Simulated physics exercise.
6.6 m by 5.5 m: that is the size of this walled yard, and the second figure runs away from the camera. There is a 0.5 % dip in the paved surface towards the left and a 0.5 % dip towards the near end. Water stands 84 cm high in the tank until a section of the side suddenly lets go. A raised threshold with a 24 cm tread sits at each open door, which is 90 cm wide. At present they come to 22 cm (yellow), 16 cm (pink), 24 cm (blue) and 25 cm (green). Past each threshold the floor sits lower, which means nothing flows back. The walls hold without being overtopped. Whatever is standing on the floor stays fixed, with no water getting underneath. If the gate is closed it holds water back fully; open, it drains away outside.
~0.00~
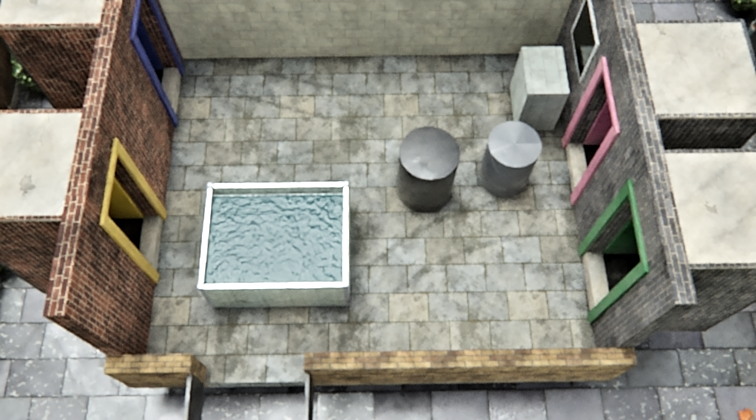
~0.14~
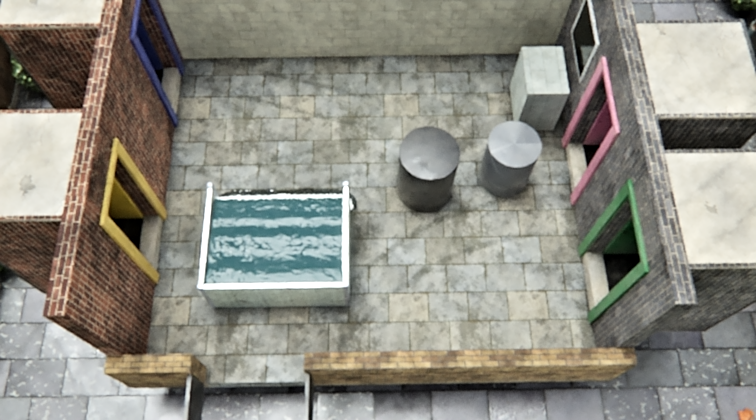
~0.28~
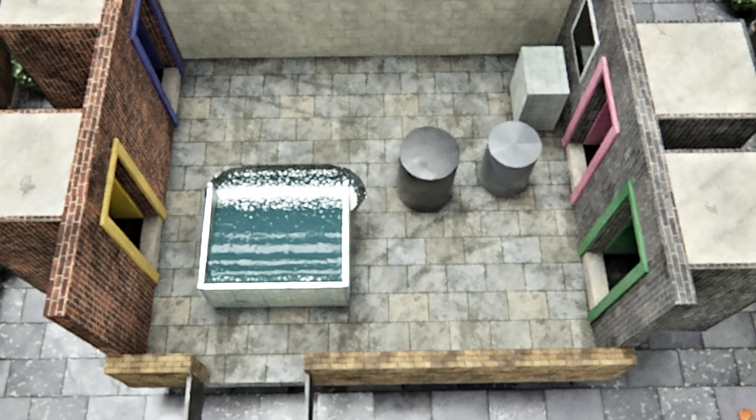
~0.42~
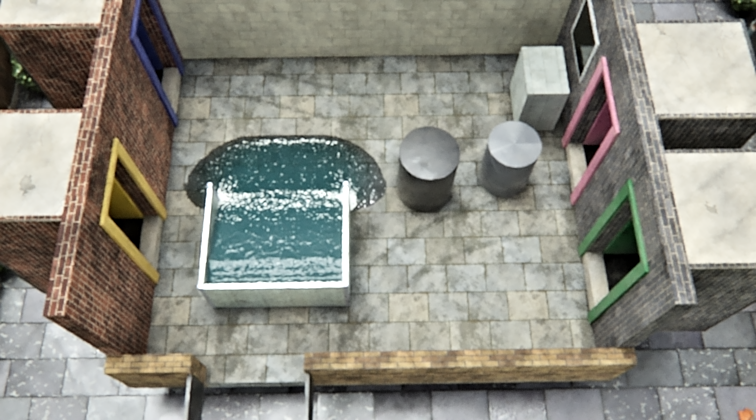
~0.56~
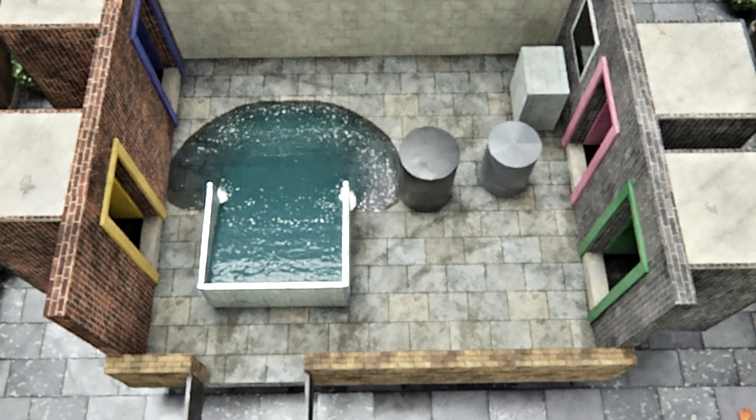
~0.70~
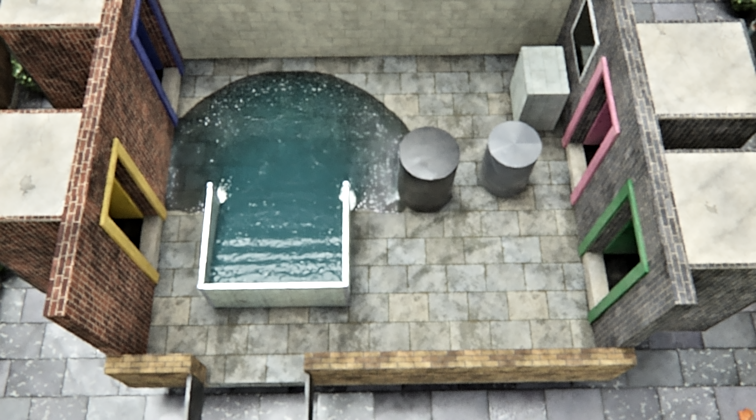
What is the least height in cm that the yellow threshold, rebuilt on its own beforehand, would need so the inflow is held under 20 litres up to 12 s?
Around 6 cm would be enough.
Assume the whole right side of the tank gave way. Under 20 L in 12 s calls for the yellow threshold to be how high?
Some 10.5 centimetres.
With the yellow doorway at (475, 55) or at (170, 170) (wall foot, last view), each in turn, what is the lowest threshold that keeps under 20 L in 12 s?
In turn: Roughly 12.5 cm, roughly 11.5 cm.
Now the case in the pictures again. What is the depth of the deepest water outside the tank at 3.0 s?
Close to 36 centimetres.
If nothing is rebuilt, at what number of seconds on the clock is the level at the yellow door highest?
Near 4.5 seconds.
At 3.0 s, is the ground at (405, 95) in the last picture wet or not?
At that moment it's submerged.
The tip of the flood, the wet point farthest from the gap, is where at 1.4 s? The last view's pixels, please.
Pixel close to (436, 59).
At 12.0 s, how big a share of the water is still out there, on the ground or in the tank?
Something near 90 out of a hundred parts.
After 1.4 s water covers 40 % of the floor, deepest (49 cm) near (194, 62); it has not reached the yellow door.
After 3.0 s water covers 50 % of the floor, deepest (36 cm) near (547, 57); 1 cm at the yellow door, 0 litres in over its 22 cm threshold.
After 12.0 s water covers 100 % of the floor, deepest (13 cm) near (147, 355); 8 cm at the yellow door, 0 litres in over its 22 cm threshold.
At the yellow door as built, the water arrived by 2.9 s and peaked near 11 cm at 4.6 s.
Run again over the same 12 s with other heights there, 25 litres in over 5.5 cm, 14 litres over 6.5 cm. The limit of 20 litres is kept from about 6 cm up.
